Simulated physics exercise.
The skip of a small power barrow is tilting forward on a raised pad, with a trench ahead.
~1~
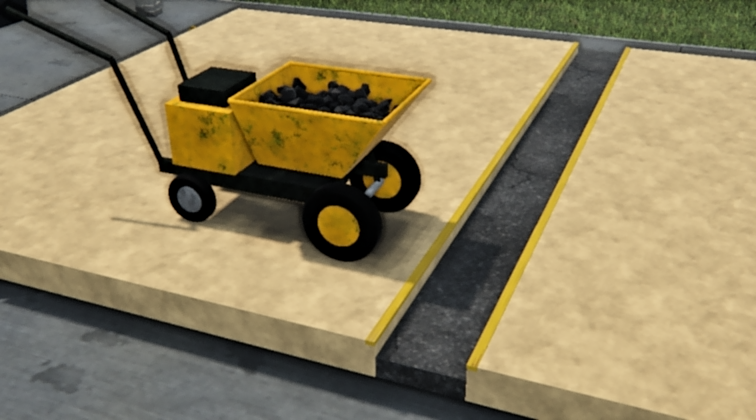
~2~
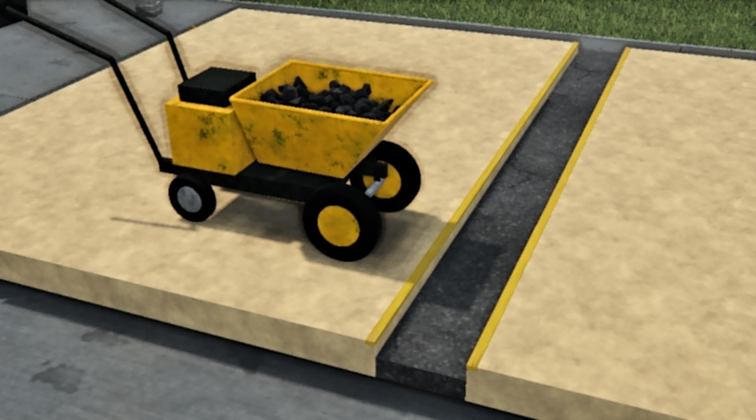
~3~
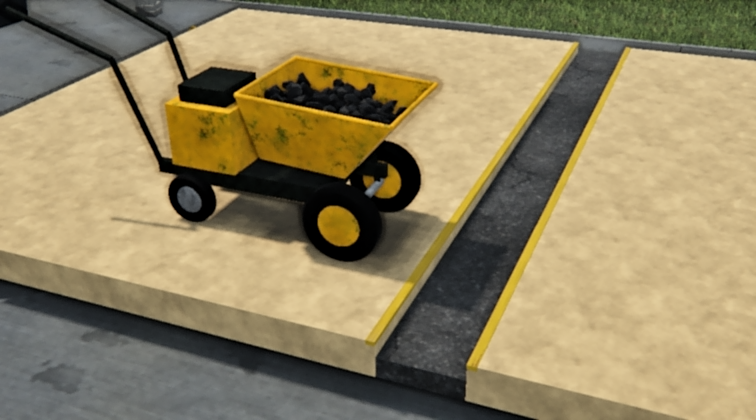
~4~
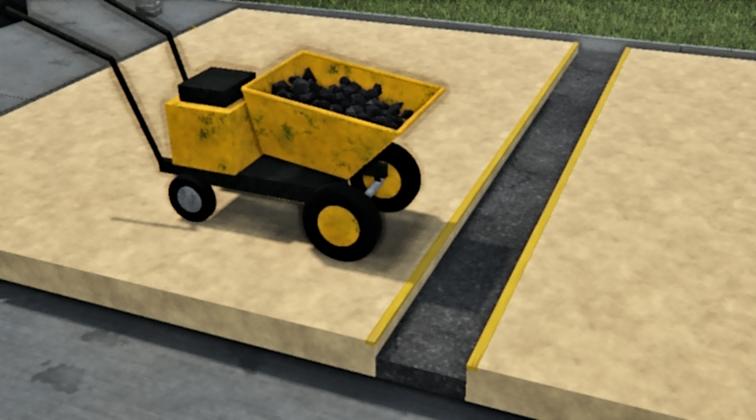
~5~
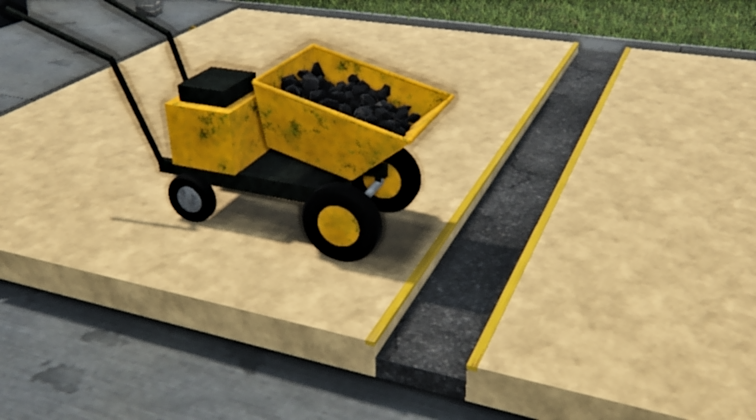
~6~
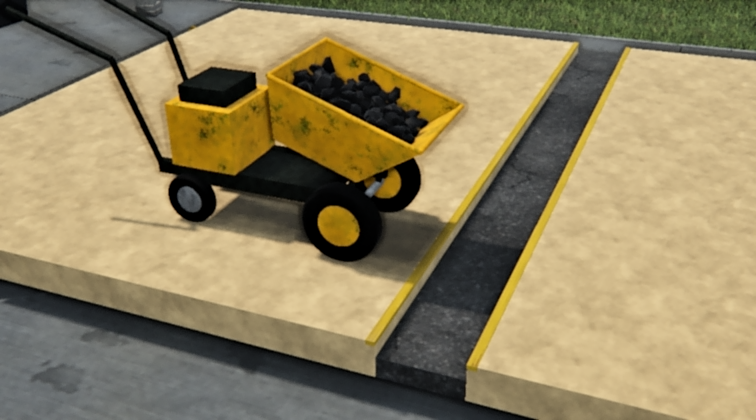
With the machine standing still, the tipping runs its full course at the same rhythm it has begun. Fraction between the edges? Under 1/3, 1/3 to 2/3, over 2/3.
What ends in the trench is going to be one-third to two-thirds of the load.
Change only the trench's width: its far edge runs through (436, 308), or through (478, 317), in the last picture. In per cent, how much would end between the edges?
First one: 0 per cent; second one: 30 per cent.
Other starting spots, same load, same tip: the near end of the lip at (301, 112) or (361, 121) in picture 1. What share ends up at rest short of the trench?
The first position yields around 20 per cent; the second yields around 0 per cent.
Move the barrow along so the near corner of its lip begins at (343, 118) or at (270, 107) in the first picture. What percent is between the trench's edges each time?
Near 70 % and 20 %.
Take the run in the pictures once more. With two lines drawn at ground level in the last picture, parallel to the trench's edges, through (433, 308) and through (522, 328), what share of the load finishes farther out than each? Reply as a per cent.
First 60 in a hundred, second 10 in a hundred.
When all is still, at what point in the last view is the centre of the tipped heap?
Resting centre, last frame: Roughly (503, 261).
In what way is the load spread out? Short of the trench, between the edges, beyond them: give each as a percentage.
In percent, short 0, between 45 and beyond 20.
Shortly afterwards, skip tipped steeply; the whole lot in the skip.
Next, skip tipped right over; the bulk in the skip; near a quarter in or heaped over the trench; a little beyond it.
Some moments later, skip tipped right over; near a third in the skip; near half in or heaped over the trench; near a quarter beyond it.
In the end, skip tipped right over; near a third in the skip; near half in or heaped over the trench; near a quarter beyond it.
